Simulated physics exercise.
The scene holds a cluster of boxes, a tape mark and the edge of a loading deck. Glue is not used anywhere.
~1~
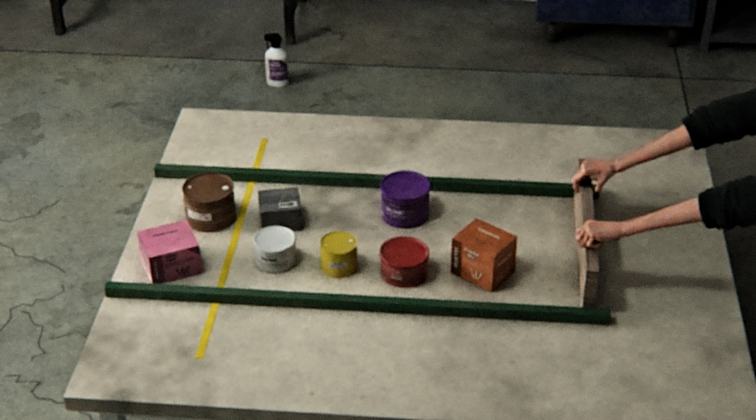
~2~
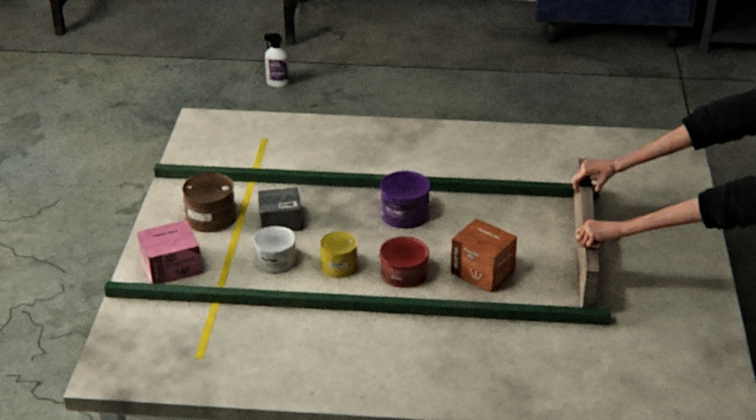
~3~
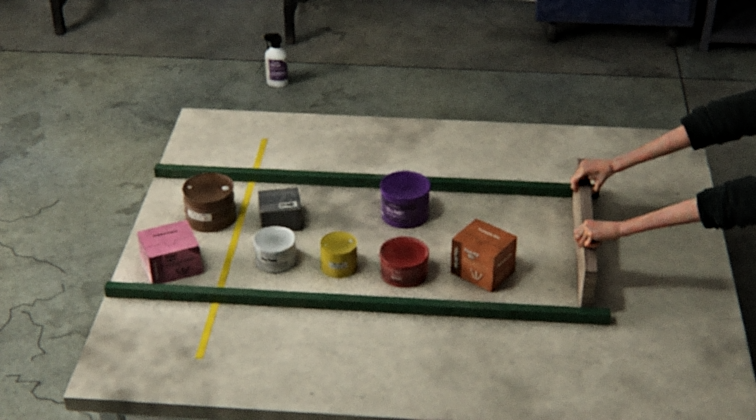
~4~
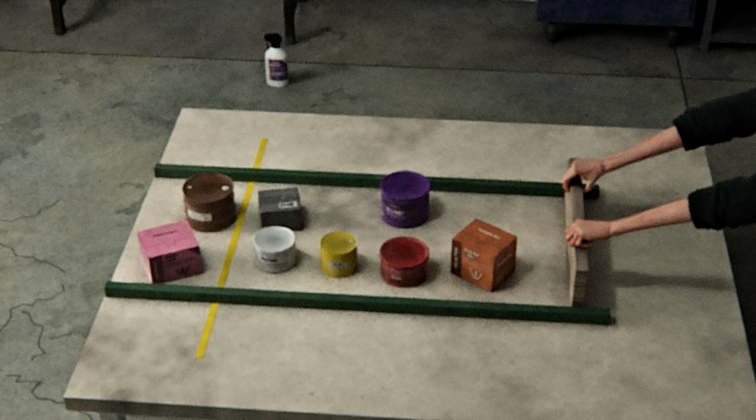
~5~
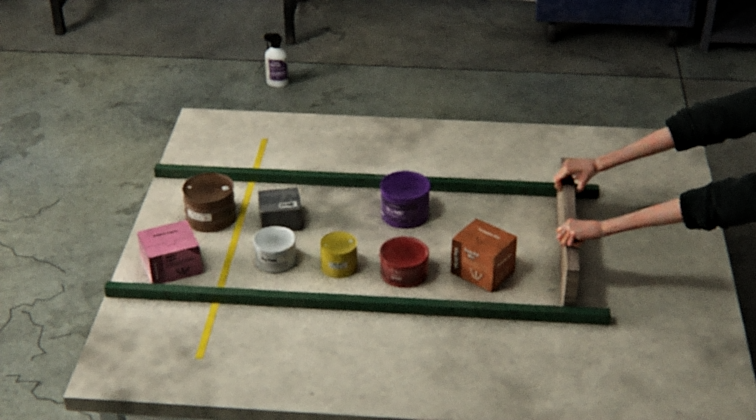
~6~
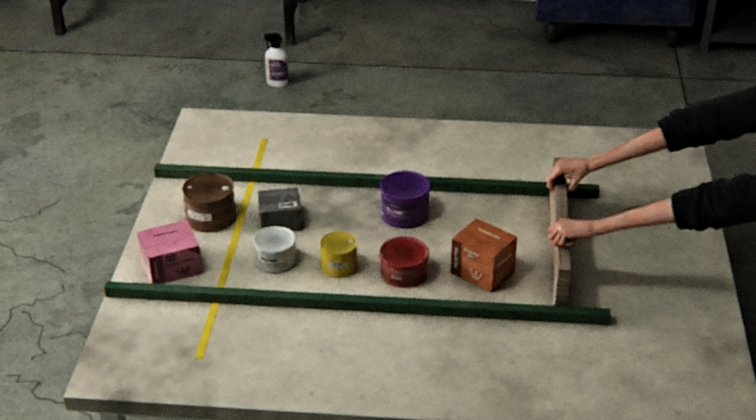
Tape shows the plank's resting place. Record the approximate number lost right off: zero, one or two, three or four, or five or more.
The count that fall off is at least one and at most two.
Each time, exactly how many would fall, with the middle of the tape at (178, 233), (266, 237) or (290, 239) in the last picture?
Try by try, 5, 0 and 0.
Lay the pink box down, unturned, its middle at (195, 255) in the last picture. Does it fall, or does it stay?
It goes off the edge.
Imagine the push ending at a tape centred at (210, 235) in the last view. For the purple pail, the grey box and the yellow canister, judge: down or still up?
In the end the purple pail keeps its place, the grey box keeps its place and the yellow canister drops.
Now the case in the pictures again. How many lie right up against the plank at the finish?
I count 3 of them.
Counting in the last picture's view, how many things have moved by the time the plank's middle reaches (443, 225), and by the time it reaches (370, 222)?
Answer - first 3, then 5.
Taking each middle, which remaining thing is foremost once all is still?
That would be the yellow canister.
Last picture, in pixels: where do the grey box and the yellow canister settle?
The first one ends at (215, 227), the second at (141, 229).
Soon after, none off yet; pink box at rest near (170, 253); brown canister at rest near (210, 203); grey box at rest near (280, 210).
By the end, the number that fall off is one or two; fallen, white pail and pink box.
